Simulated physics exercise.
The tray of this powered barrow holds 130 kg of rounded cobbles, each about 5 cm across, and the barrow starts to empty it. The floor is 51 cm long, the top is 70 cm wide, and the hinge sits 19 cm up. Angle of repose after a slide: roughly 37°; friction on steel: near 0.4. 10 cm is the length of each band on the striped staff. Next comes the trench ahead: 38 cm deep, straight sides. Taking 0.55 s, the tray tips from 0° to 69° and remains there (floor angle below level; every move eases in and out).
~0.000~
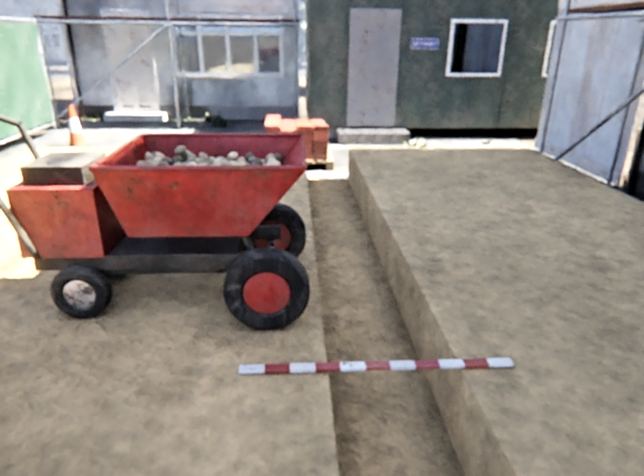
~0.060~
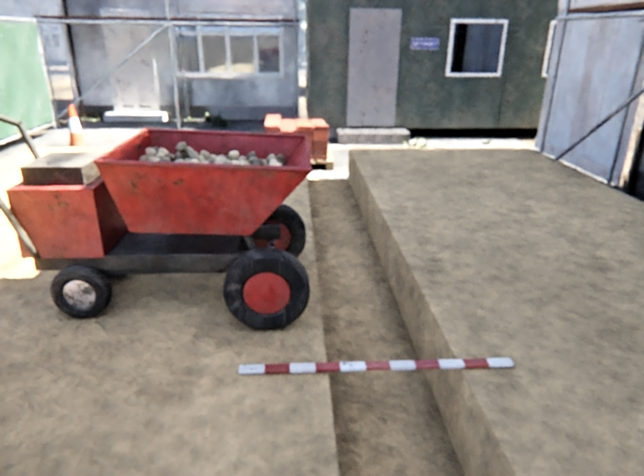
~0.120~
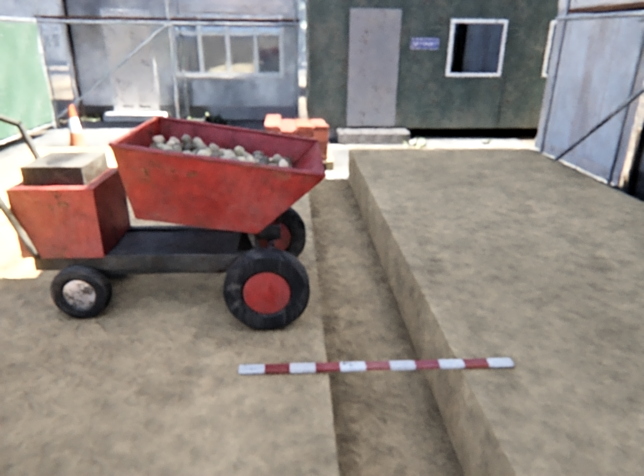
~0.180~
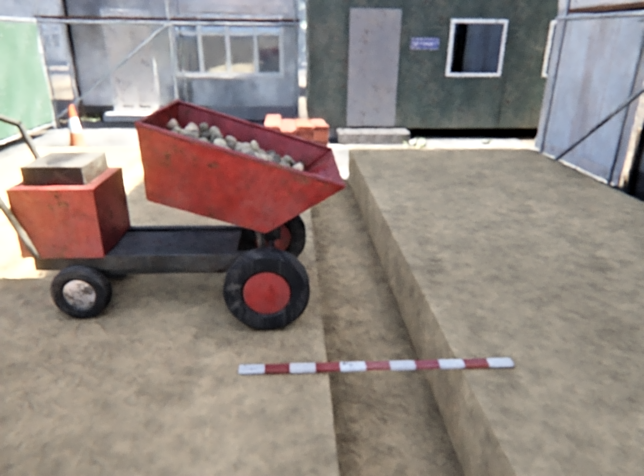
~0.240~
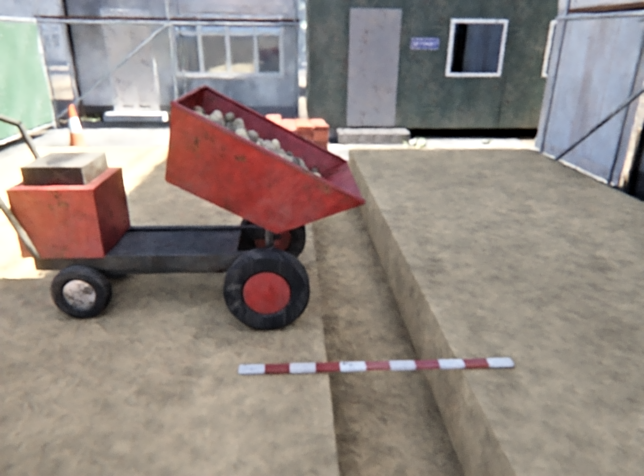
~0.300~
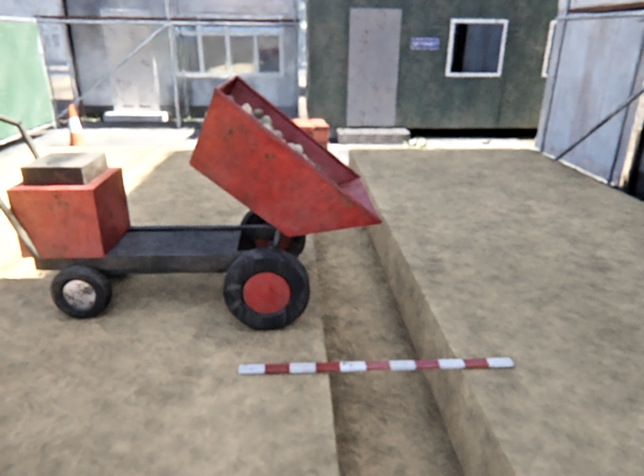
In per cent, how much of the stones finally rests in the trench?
Roughly 36 per cent of them.
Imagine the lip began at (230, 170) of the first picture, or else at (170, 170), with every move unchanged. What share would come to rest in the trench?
Roughly 95 in a hundred from the first, 90 in a hundred from the second.
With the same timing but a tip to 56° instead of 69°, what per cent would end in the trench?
It would be near 25 per cent.
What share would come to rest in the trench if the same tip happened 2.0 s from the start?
With that timing, about 70 per cent.
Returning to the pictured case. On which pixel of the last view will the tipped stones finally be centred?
I'd point somewhere around (457, 288).
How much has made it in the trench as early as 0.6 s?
About 10%.
After 0.4 s the floor is at 58°; 100 % in the tray; the foremost stones are at (370, 230).
After 0.6 s the floor is at 69°; 80 % in the tray, 12 % in the trench, 8 % past the trench; the foremost stones are at (448, 273).
After 1.0 s the floor is at 69°; 15 % in the tray, 22 % in the trench, 63 % past the trench; the foremost stones are at (599, 278).
After 3.0 s the floor is at 69°; 0 % in the tray, 36 % in the trench, 64 % past the trench; the foremost stones are past the picture's edge.
